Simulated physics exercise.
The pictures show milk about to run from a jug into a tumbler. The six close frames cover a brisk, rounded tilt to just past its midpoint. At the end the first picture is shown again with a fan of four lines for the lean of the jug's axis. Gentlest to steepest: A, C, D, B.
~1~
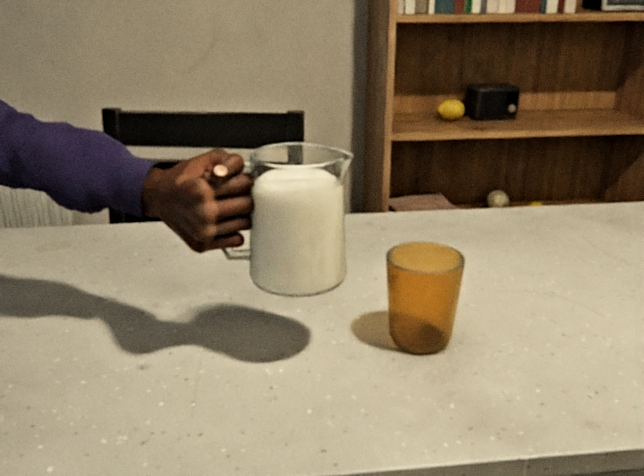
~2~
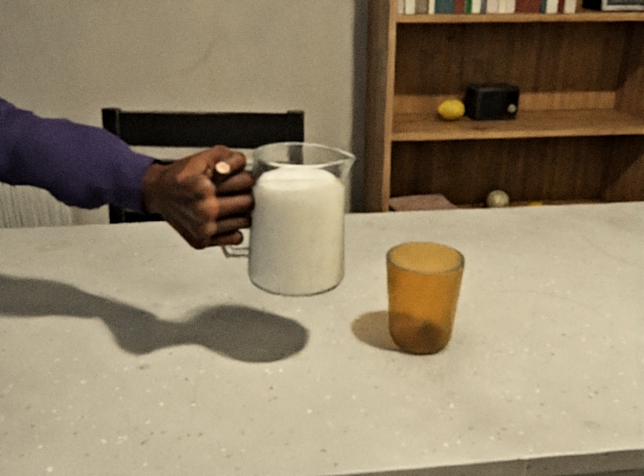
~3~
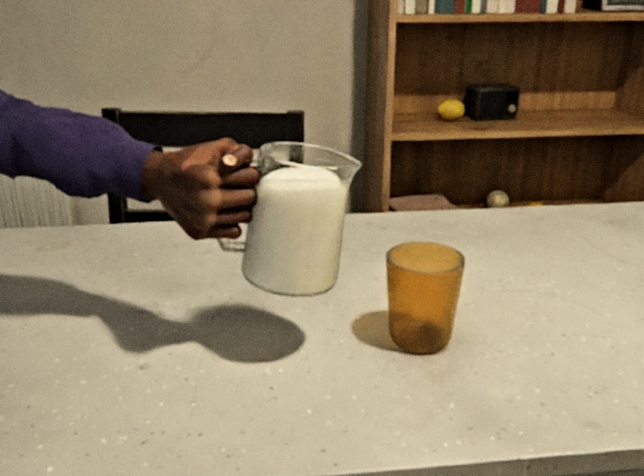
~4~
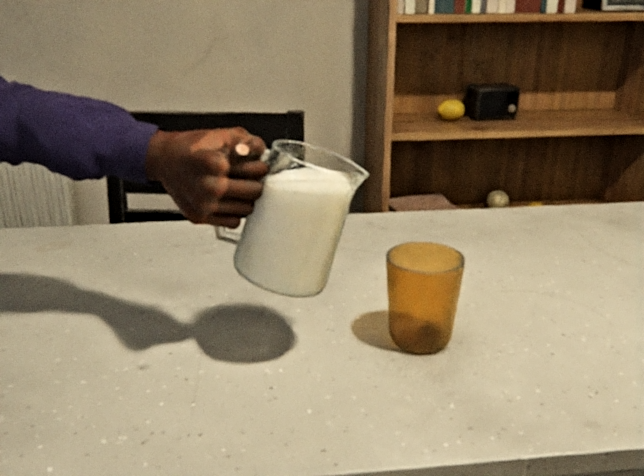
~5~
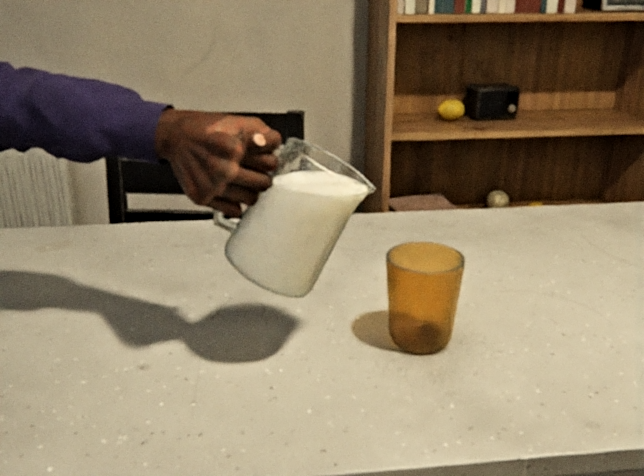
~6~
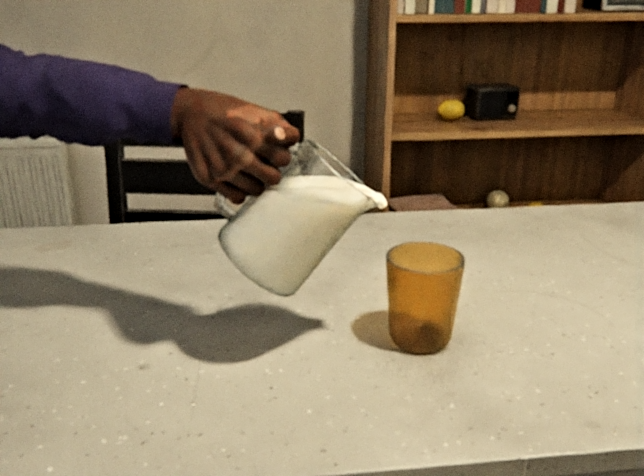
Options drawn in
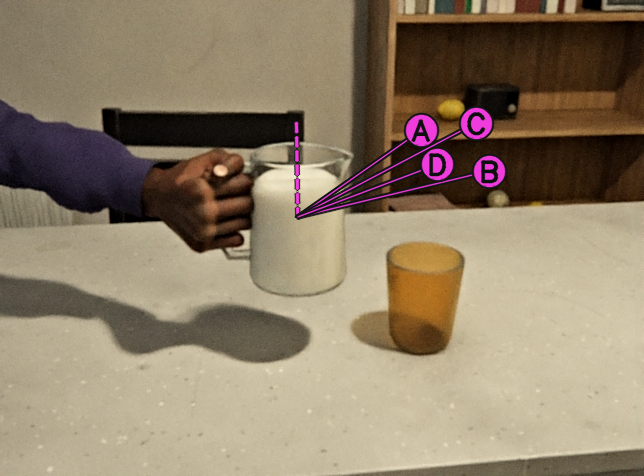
In the video, a hand in a purple sleeve holds a glass jug of milk above a pale table beside an amber tumbler, then steadily tilts it rightward until the milk reaches the lip and just begins to pass over it.
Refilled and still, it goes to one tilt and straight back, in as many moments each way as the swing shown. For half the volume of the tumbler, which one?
Go for C.
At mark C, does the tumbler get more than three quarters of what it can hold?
No, it does not.
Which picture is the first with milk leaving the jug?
Picture 6.
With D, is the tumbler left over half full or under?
Over.
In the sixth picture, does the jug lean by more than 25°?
Yes, it does.
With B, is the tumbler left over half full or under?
Over half.
In magenta, A at (407, 140); B at (472, 174); C at (460, 130); D at (421, 170).
With A, the tumbler ends with about 33 % of what it can hold.
With B, the tumbler ends with about 86 % of what it can hold; 7 % of the milk is spilt.
With C, the tumbler ends with about 51 % of what it can hold.
With D, the tumbler ends with about 74 % of what it can hold.
